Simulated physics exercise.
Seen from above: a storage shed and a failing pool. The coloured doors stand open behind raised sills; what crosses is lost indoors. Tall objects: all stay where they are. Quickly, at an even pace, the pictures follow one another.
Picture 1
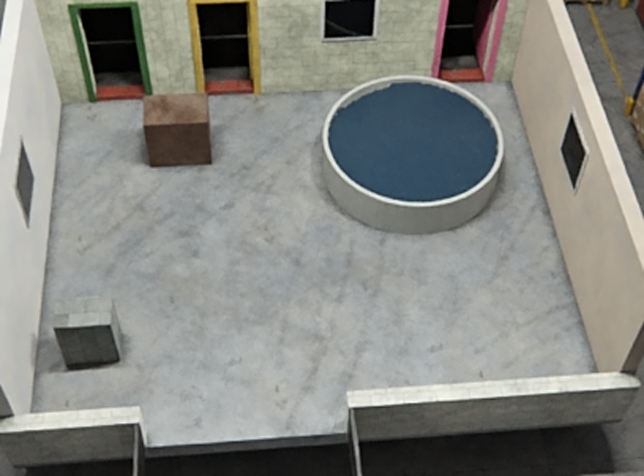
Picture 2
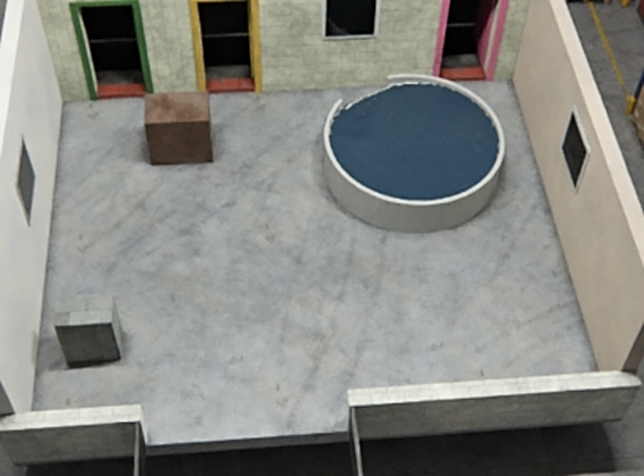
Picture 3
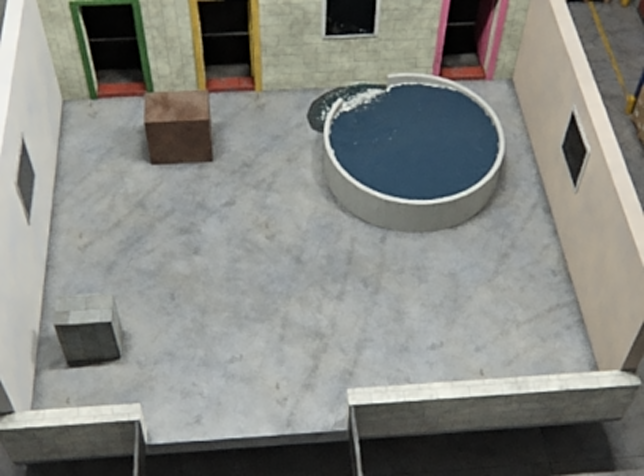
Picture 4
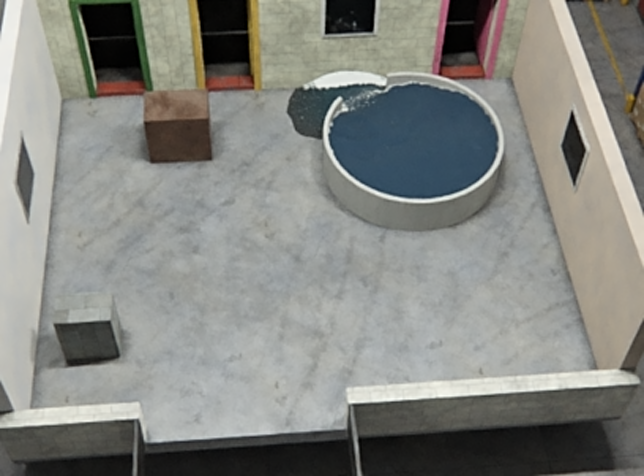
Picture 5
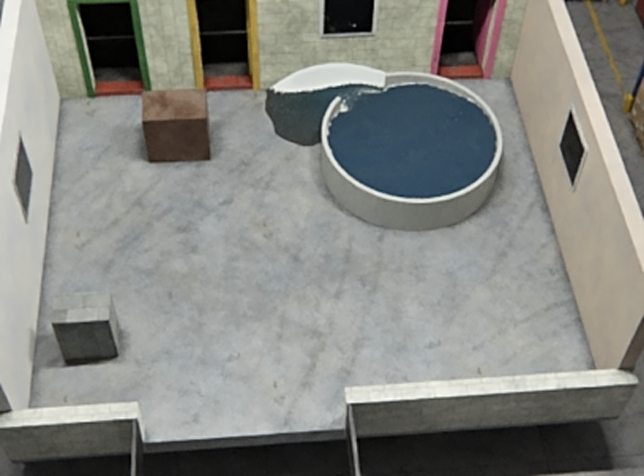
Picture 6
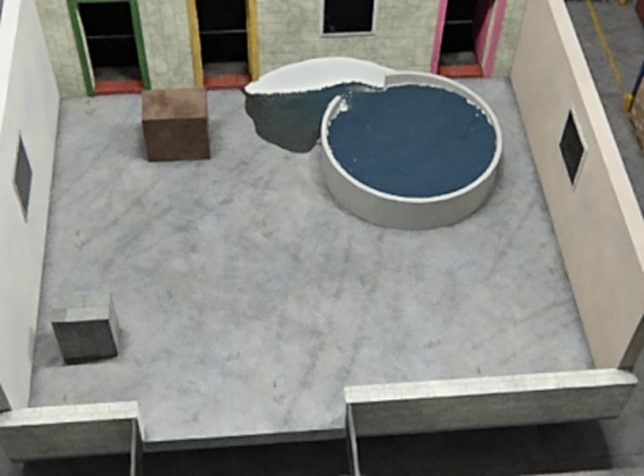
A round, white-walled pool of dark blue water stands at the upper right of a grey-floored storage shed, seen from above. A brown box sits at upper left and a smaller grey one at lower left, with green-, yellow- and pink-framed open doorways behind. The water lies still, then a gap opens on the pool's far side and dark, pale-edged water pours out, spreading leftward across the floor.
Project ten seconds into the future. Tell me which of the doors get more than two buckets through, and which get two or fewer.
Sorted out: The pink door gets two or fewer; the yellow door gets two or fewer; the green door gets more than two.
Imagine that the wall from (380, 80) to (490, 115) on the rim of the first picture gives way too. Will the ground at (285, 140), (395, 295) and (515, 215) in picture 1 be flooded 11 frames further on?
In that order: Flooded, no water, wet.
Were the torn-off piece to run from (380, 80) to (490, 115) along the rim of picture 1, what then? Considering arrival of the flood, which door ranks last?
That's the green door.
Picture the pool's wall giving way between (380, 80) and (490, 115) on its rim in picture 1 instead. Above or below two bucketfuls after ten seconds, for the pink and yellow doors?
Pink: Above, yellow: Below.
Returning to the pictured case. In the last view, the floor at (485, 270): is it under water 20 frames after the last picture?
Lab note - point status: Unflooded.
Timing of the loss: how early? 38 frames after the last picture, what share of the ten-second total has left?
20 per cent.
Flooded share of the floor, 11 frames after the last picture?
My best guess is some 25 %.
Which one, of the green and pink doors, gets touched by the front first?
It's the door marked pink.
A moment on, water covers 15 % of the floor; the pink door wet at the sill, nothing in, the yellow door wet at the sill, nothing in, the green door wet at the sill, nothing in.
Next, water covers 25 % of the floor; the pink door wet at the sill, nothing in, the yellow door wet at the sill, nothing in, the green door wet at the sill, nothing in.
Then, water covers 45 % of the floor; the pink door wet at the sill, nothing in, the yellow door under two buckets in, the green door under two buckets in.
Later, water covers 80 % of the floor; the pink door wet at the sill, nothing in, the yellow door under two buckets in, the green door over two buckets in.
In the end, water covers 95 % of the floor; the pink door under two buckets in, the yellow door under two buckets in, the green door far over two buckets in.
